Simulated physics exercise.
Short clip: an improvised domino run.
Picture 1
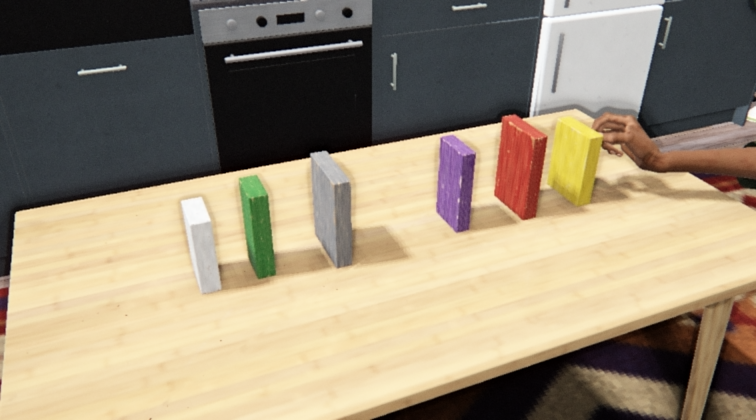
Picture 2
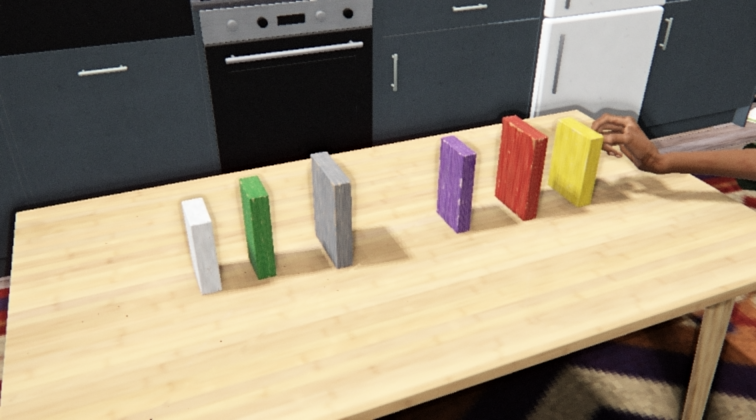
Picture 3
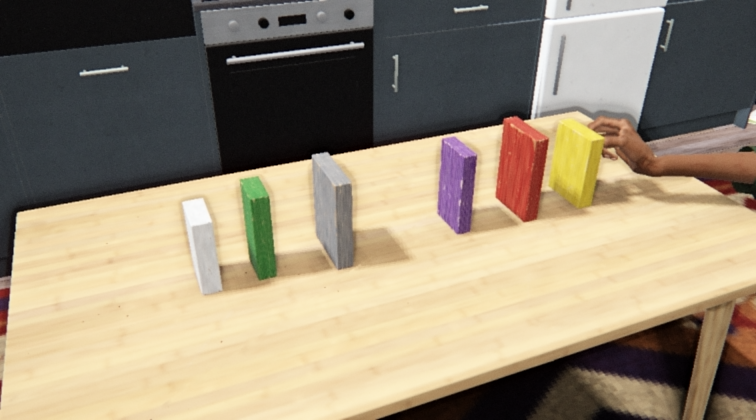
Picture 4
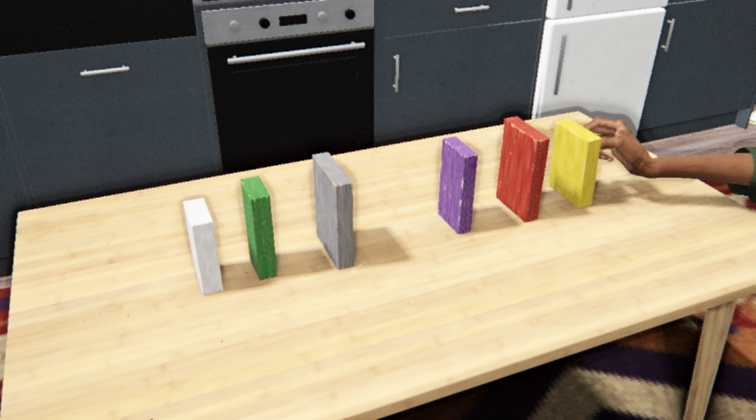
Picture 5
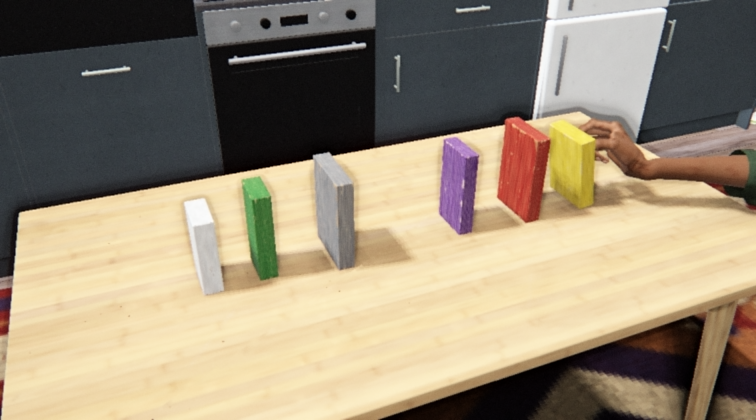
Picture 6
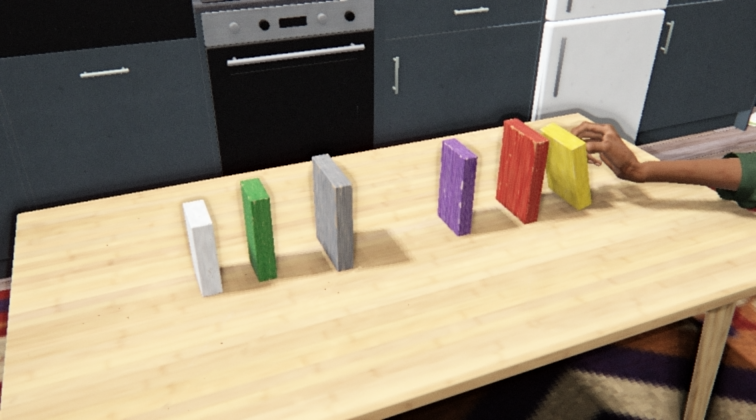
In the video, six upright boards, white, green, grey, purple, red and yellow from left to right, stand spaced along a wooden table in a kitchen, and a hand at the right pushes the yellow one, tilting it leftward toward the red.
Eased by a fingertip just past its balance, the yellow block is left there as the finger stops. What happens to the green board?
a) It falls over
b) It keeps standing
Answer: B.
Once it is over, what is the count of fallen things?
3.
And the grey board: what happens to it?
In the end, the grey board stays up.
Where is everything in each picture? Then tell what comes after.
In the first frame, green board (257, 228); purple board (455, 184).
In the second frame, grey board (332, 211); purple board (455, 185).
In the third frame, red board (520, 170); grey board (332, 211).
In the fourth frame, yellow block 4° over; purple board (456, 186); red board (521, 170).
In the fifth frame, yellow block 10° over; grey board (334, 212); purple board (457, 187).
In the sixth frame, yellow block 17° over; green board (259, 231); red board (521, 172).
Then, 0.30 s past the last view, yellow block 56° over; red board rocked 18° from its first pose.
Then, 0.50 s past the last view, yellow block 74° over; red board rocked 64° from its first pose; purple board rocked 39° from its first pose.
Then, 0.60 s past the last view, yellow block 77° over; red board on its side; purple board on its side.
Then, 1.50 s past the last view, green board resting near (259, 230).
Finally, down or leaning hard on the table, purple board and red board; the other 2 still in place. Final places as the last picture's camera would see them, green board near (259, 231).
